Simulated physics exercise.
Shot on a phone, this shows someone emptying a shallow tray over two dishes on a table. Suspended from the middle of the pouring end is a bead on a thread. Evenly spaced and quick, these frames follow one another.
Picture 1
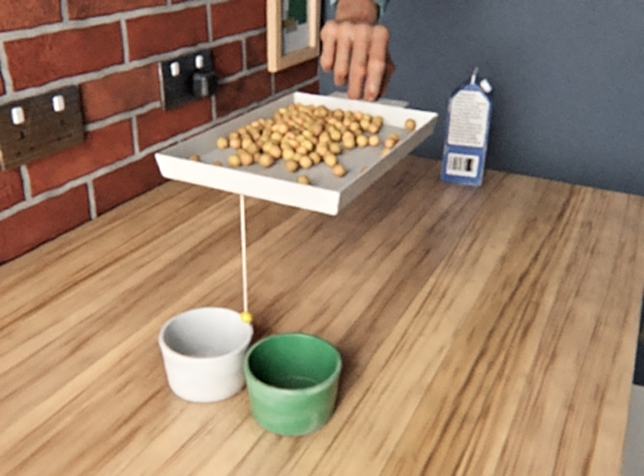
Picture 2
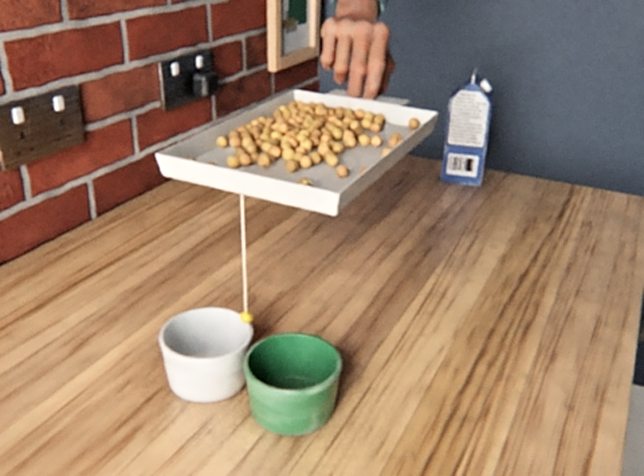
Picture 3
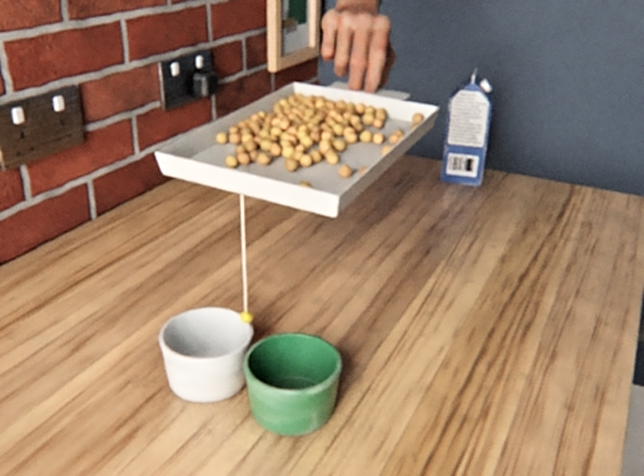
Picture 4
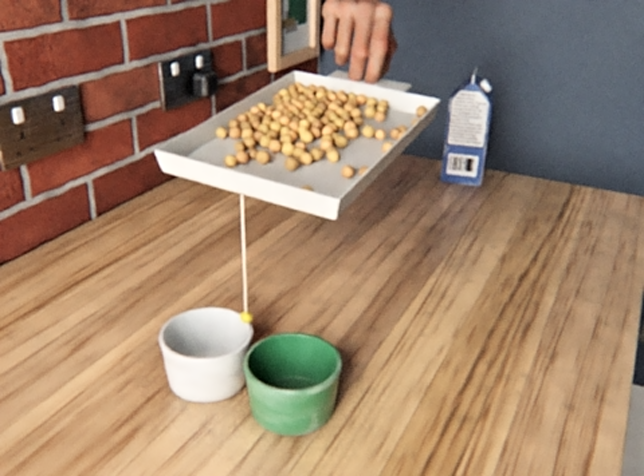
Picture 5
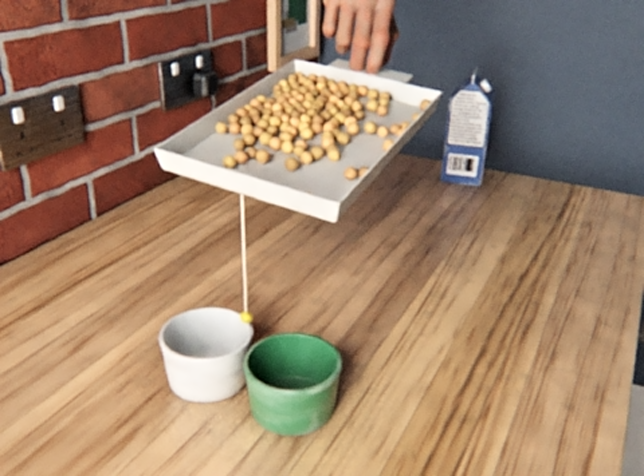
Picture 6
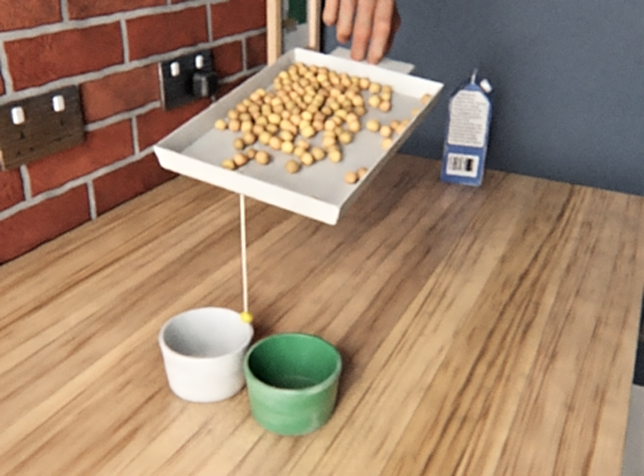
On a wooden table beside a brick wall, a hand raises the far end of a white tray of small round beads above a white dish and a green dish, and the beads shift slightly while a yellow bead hangs still.
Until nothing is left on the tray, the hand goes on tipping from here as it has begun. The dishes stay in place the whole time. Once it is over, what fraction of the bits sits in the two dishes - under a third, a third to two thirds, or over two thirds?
The dishes hold a third to two thirds of the bits.
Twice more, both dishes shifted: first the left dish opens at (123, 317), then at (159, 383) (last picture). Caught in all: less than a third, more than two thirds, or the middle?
The earlier try, under a third; the later try, below one third.
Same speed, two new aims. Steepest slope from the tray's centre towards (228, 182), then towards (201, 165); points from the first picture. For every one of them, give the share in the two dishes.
20 and 20 per cent, in that order.
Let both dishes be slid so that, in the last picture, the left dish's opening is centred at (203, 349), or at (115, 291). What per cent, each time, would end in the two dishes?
I'd expect some 60 percent, and then some 0 percent.
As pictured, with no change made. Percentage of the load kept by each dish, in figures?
Looks like close to 0 % lands in the left dish and close to 50 % in the right one.
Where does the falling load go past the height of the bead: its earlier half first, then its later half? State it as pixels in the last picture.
Initially about (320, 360); subsequently about (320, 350).
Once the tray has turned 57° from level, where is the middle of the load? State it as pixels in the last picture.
Somewhere about (313, 171).
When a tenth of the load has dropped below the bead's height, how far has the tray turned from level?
It's turned some 70 degrees by then.
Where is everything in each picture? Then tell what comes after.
In the first picture, corners of the pouring end at (162, 154) and (336, 190), level; middle of the load at (302, 132), round wooden beads; left dish at (181, 374); right dish at (269, 407); bead on its thread at (246, 317).
In the second picture, corners of the pouring end at (162, 153) and (336, 191), level; middle of the load at (302, 130), a stray few on the move.
In the third picture, corners of the pouring end at (162, 152) and (336, 193), tipped barely, lowest at the right corner; middle of the load at (302, 125), a small part on the move.
In the fourth picture, corners of the pouring end at (161, 150) and (336, 196), tipped a little, lowest at the right corner; middle of the load at (302, 118), about a quarter on the move.
In the fifth picture, corners of the pouring end at (161, 148) and (336, 200), tipped a little, lowest at the right corner; middle of the load at (302, 112), about a third on the move.
In the sixth picture, corners of the pouring end at (161, 146) and (336, 203), tipped a little, lowest at the right corner; middle of the load at (303, 107), most on the move; left dish at (181, 374); right dish at (269, 407).
Soon, tray tipped steeply; nearly all on the tray; a stray few in the right dish; a stray few outside both; a stray few in the air.
A while on, tray tipped right over; a small part on the tray; about a third in the right dish; about half outside both; a small part in the air.
Towards the end, tray tipped past a quarter turn; about half in the right dish; about half outside both.
Finally, tray tipped past a quarter turn; about half in the right dish; none in the left dish; about half outside both.
